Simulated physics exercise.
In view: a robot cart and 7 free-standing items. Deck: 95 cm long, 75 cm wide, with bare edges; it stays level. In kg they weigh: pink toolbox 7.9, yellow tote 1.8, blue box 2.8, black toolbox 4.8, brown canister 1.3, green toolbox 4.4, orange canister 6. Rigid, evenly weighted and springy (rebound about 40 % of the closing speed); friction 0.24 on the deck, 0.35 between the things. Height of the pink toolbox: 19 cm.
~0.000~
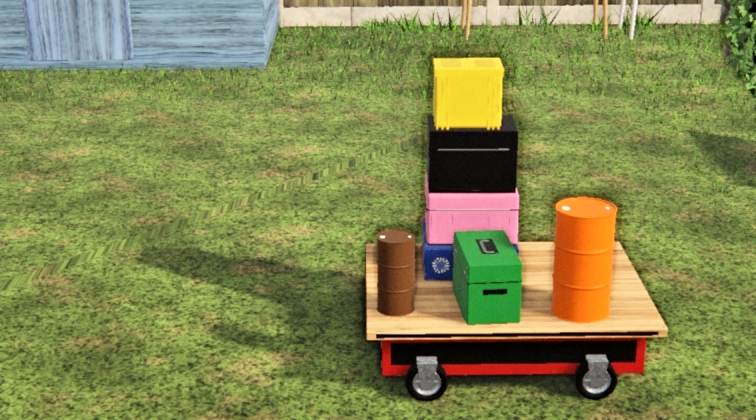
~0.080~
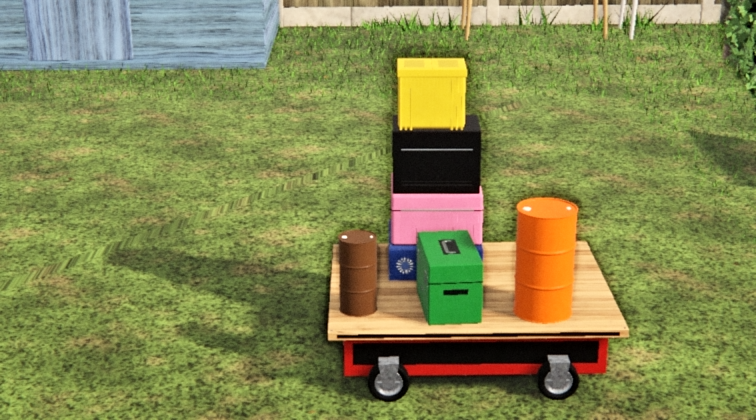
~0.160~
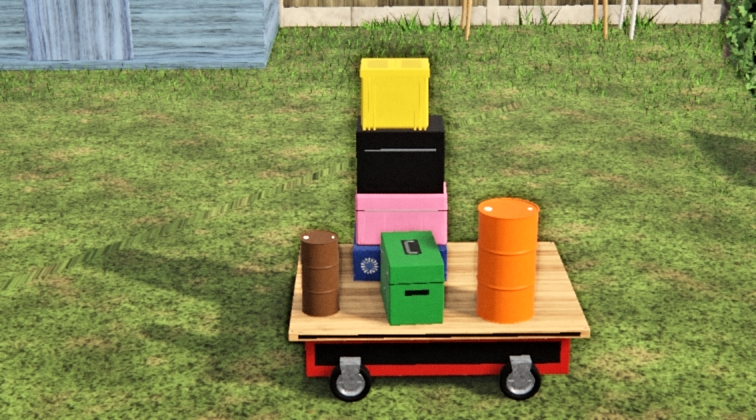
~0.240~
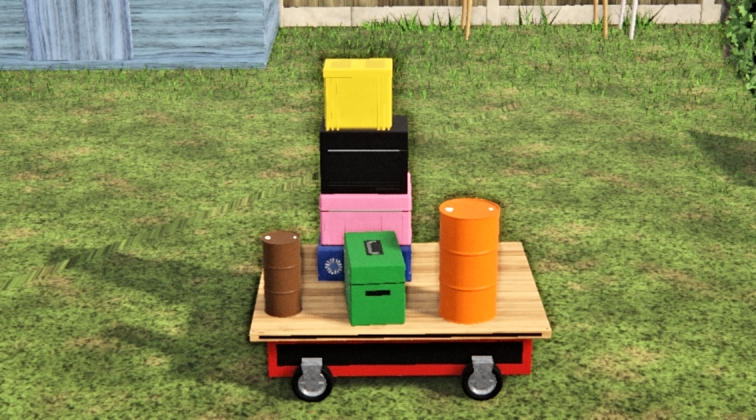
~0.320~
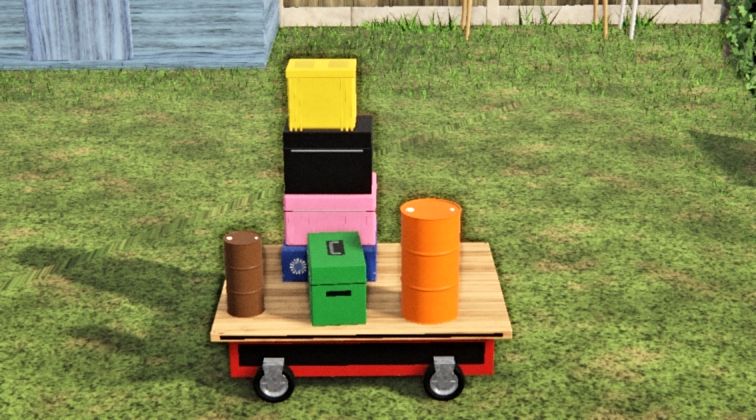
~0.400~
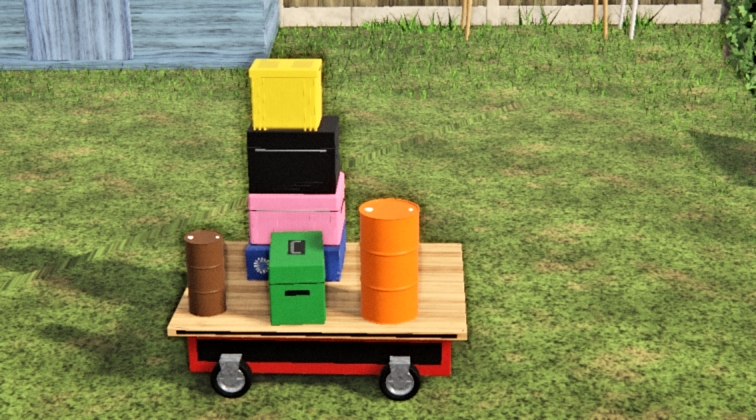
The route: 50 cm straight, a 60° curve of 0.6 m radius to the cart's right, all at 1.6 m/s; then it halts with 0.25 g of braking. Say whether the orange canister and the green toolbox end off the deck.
The orange canister ends off the deck, the green toolbox ends off the deck.
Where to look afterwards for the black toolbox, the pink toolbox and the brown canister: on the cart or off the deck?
The black toolbox ends off the deck; the pink toolbox ends on the cart; the brown canister finishes off the deck.
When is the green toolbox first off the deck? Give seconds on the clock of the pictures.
Near 0.6 s.
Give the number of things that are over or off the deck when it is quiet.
5 of them.
By 0.70 s, 112 cm covered, turned 45°; brown canister and green toolbox now off the deck; orange canister 18 cm from its spot near (215, 252); yellow tote 39 cm from its spot.
By 1.00 s, 159 cm covered, turned 60°; yellow tote and orange canister now off the deck; black toolbox tilted 10°; pink toolbox 49 cm from its spot.
By 1.60 s, 195 cm covered, turned 60°, stopped; black toolbox now off the deck; pink toolbox 47 cm from its spot; blue box 46 cm from its spot.
When it is over (2.3 s), off the deck, yellow tote, black toolbox, brown canister, green toolbox and orange canister; not toppled but over 10 cm from the start, pink toolbox and blue box. In the last view, orange canister near (31, 322).
